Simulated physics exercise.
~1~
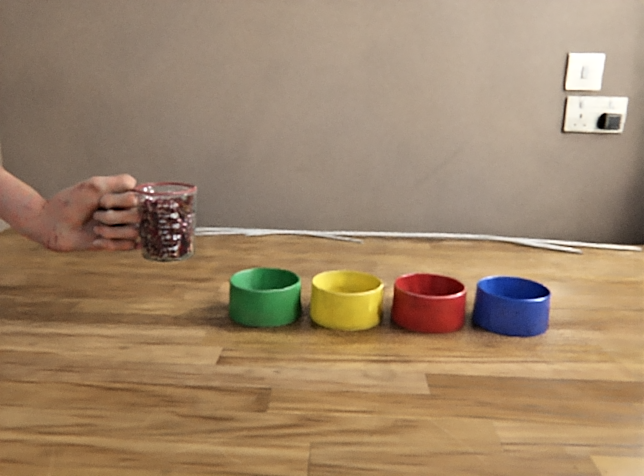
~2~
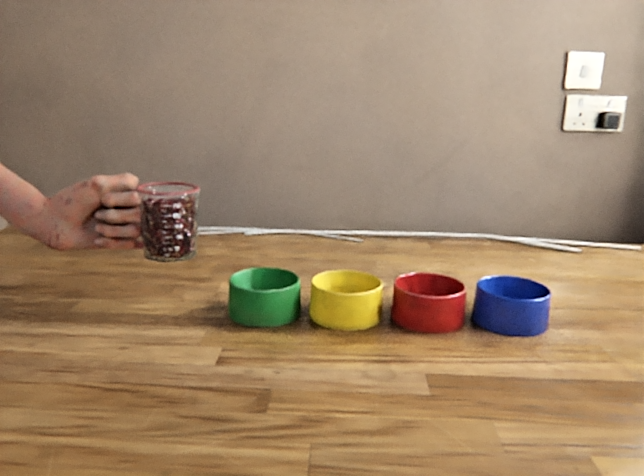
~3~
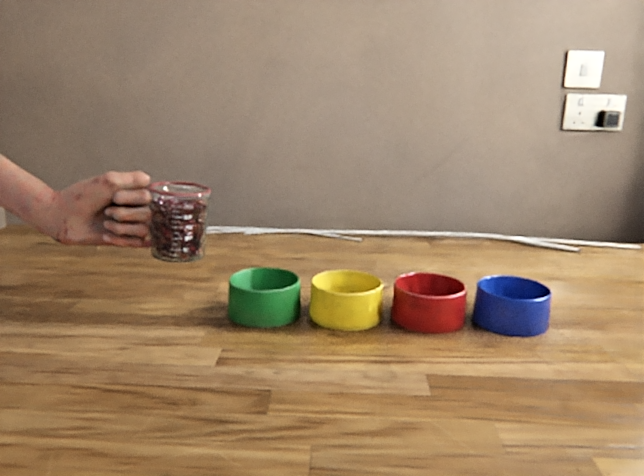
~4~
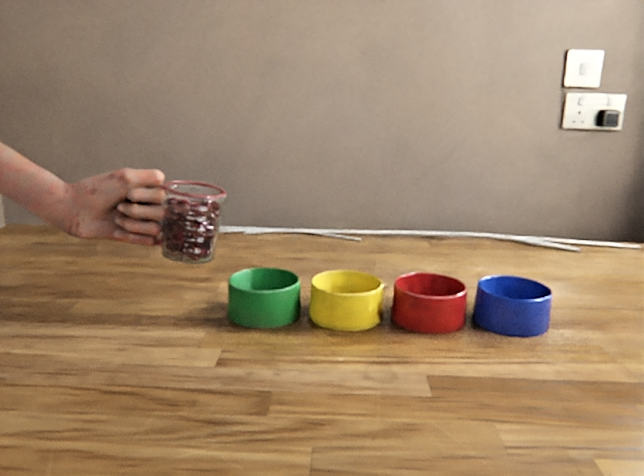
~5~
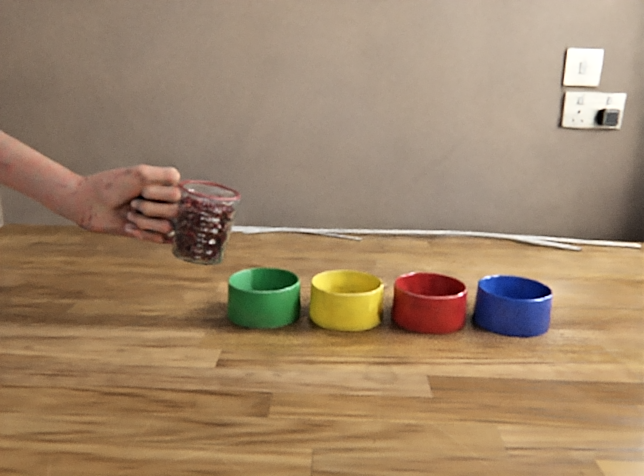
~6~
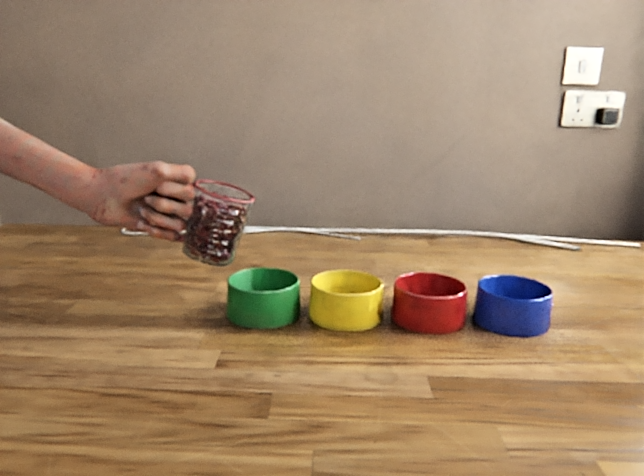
At first, a hand at the left holds a clear measuring cup of dark red beans upright above a wooden table, where green, yellow, red and blue dishes sit in a row. The hand then moves the cup a short way right, gradually tilting it slightly rightward, while the dishes stay still.
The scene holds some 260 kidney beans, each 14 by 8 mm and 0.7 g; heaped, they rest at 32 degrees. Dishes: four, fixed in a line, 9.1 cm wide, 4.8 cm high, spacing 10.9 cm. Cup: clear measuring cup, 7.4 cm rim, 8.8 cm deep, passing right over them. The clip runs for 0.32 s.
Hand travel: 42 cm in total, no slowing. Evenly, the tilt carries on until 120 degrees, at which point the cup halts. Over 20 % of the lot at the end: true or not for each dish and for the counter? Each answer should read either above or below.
Red - below, blue - above, green - below, yellow - below, counter - below.
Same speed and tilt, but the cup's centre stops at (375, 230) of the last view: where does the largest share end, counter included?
Result: Biggest portion at red.
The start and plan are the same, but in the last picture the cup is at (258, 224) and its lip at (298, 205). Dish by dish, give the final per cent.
Kept per dish: Red = 0, blue = 90, green = 0, yellow = 0.
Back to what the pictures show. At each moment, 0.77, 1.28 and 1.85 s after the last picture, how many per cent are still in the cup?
Series: 100 / 95 / 5 per cent.
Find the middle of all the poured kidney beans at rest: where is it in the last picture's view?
Centre at rest, approx.: (517, 302) px.
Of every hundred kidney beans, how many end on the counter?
The share comes to some 5 percent.
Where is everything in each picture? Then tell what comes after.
The first picture shows cup at (167, 222), tilt 0 degrees, lip at (194, 190), moved 0.0 cm; middle of the pieces at (167, 226); green dish at (265, 279); yellow dish at (347, 282); red dish at (430, 285); blue dish at (513, 288).
The second picture shows cup at (170, 222), tilt 1 degrees, lip at (197, 190), moved 0.5 cm; middle of the pieces at (169, 226).
The third picture shows cup at (179, 222), tilt 4 degrees, lip at (209, 192), moved 1.8 cm; middle of the pieces at (179, 226).
The fourth picture shows cup at (192, 222), tilt 8 degrees, lip at (224, 194), moved 3.5 cm; middle of the pieces at (191, 227).
The fifth picture shows cup at (204, 223), tilt 12 degrees, lip at (239, 197), moved 5.1 cm; middle of the pieces at (203, 228).
The sixth picture shows cup at (216, 223), tilt 16 degrees, lip at (253, 200), moved 6.8 cm; middle of the pieces at (215, 228); green dish at (264, 280); yellow dish at (347, 282); red dish at (431, 285); blue dish at (515, 287).
Then, 0.77 s after the last picture, tilt 65 degrees; cup holds 100 %.
Then, 1.28 s after the last picture, tilt 97 degrees; cup holds 95 %, blue 5 %.
Then, 1.85 s after the last picture, tilt 120 degrees; cup holds 5 %, blue 90 %.
In the end, red 0 %, blue 95 %, green 0 %, yellow 0 %, counter 5 %.
